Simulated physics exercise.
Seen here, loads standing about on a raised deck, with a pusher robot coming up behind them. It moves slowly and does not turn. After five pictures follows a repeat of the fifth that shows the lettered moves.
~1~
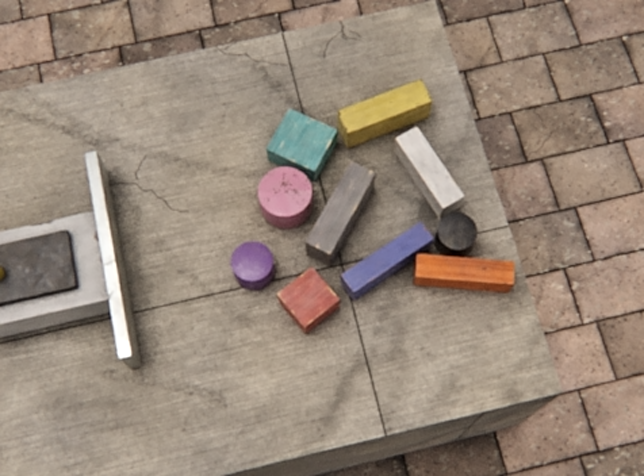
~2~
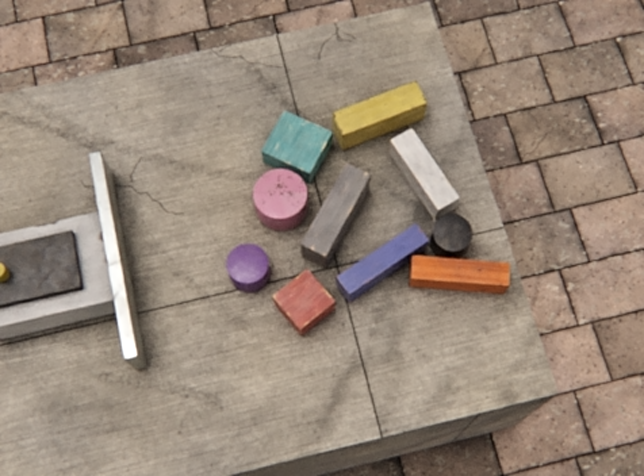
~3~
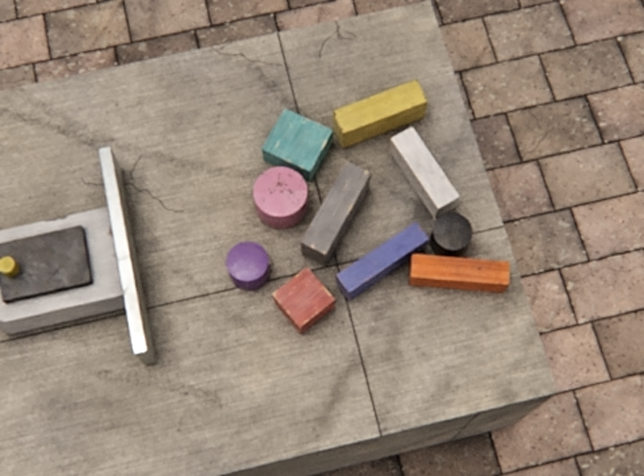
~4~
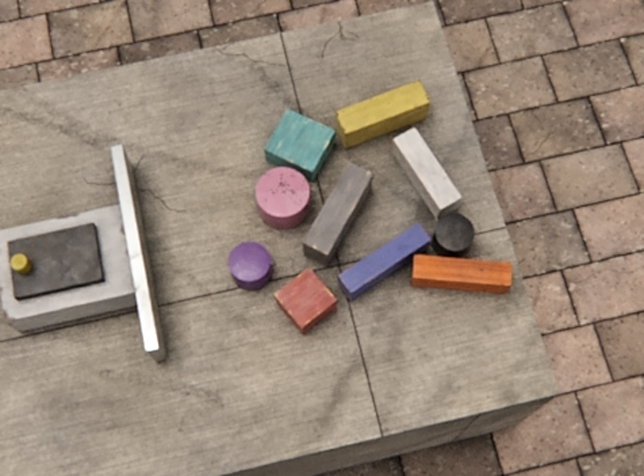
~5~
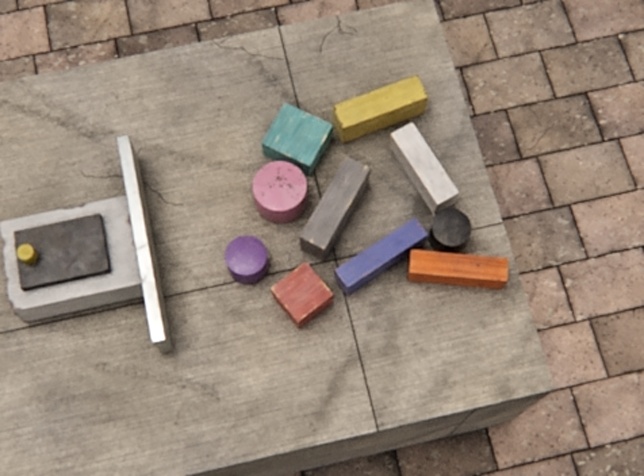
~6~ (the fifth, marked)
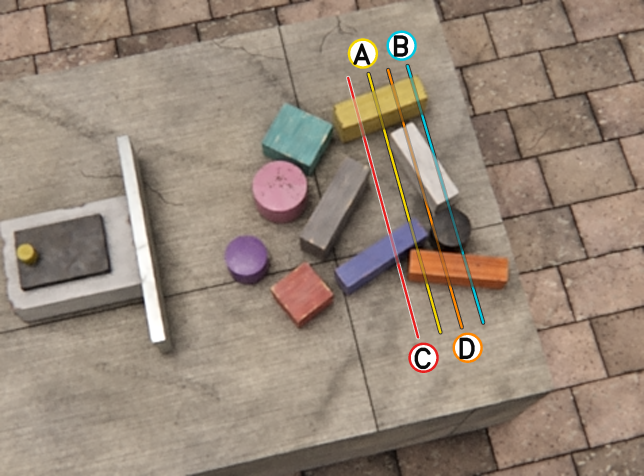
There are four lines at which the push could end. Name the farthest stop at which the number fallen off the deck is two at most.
The farthest such stop is C.
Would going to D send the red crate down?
By then, no.
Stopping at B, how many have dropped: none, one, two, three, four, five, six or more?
Six or more.
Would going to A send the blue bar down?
No.
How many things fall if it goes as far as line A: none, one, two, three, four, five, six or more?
By then, four.
On the copy, A at (403, 197); B at (444, 188); C at (381, 201); D at (423, 192).
On C. First, robot (157, 231); purple canister (264, 256); black canister (450, 233).
Then, robot (245, 212); black canister (461, 228); orange stick (467, 272).
Finally, robot (310, 198); orange stick (522, 279); black canister (504, 233); none fallen.
By contrast, A drops four; B drops six; D drops five.
